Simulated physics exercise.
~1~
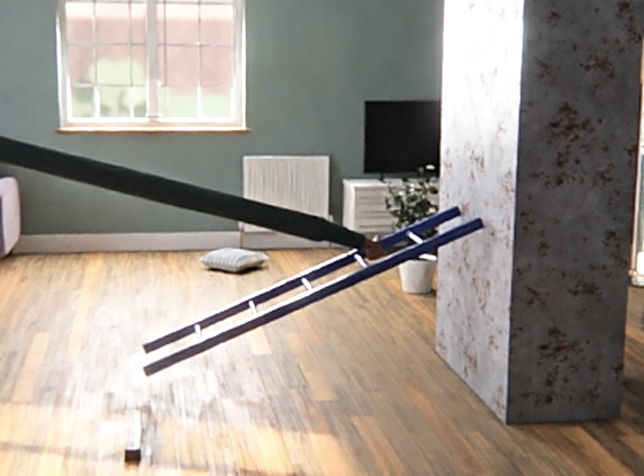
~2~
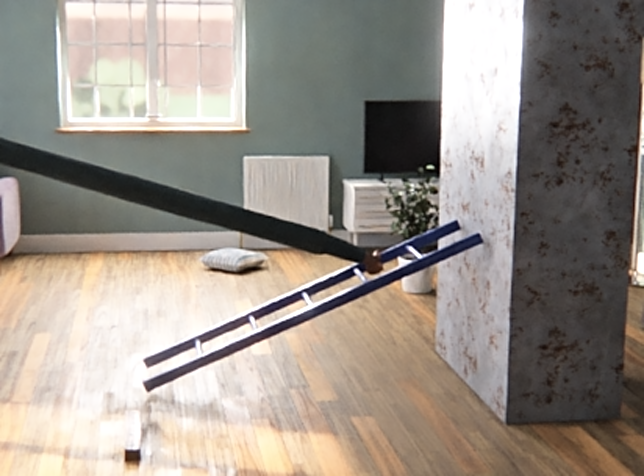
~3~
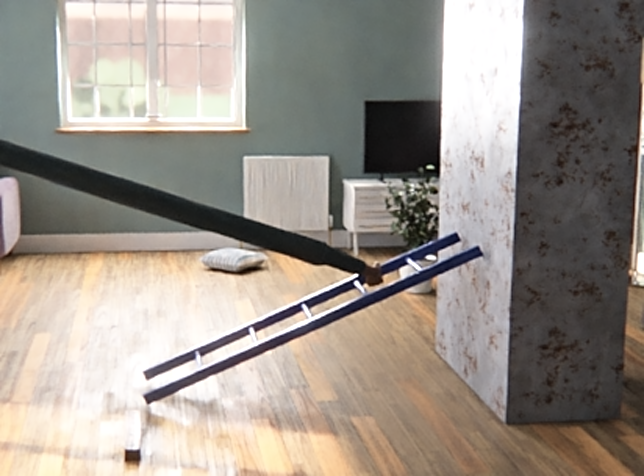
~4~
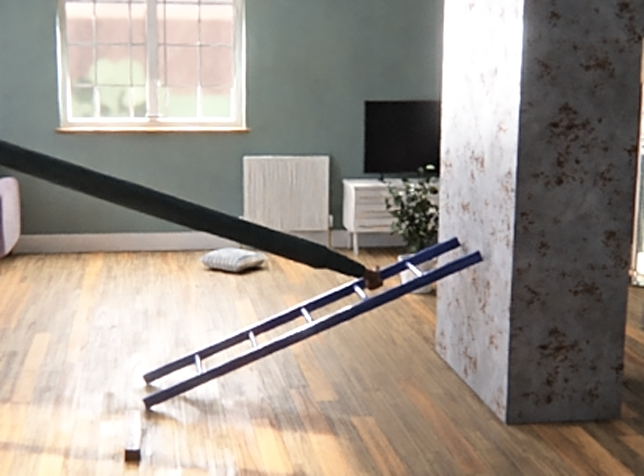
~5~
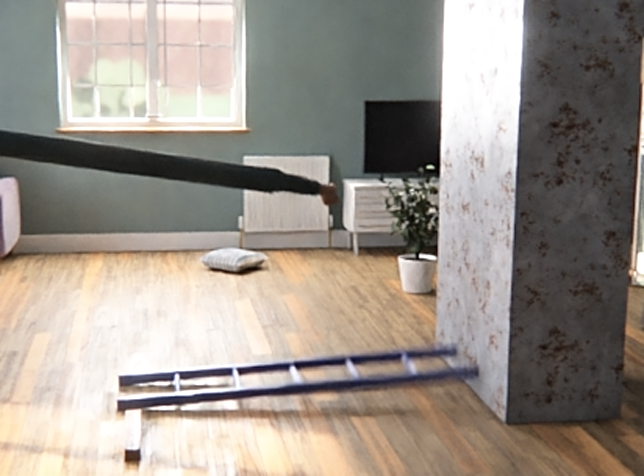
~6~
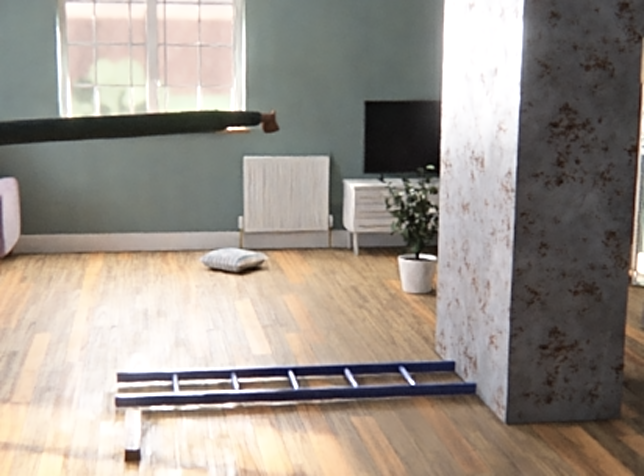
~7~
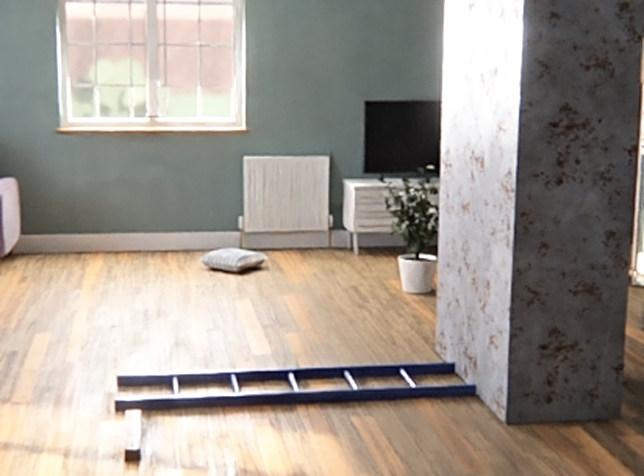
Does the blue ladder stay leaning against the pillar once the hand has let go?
No, its lower end slides out to the left and the ladder falls, ending flat on the floor.
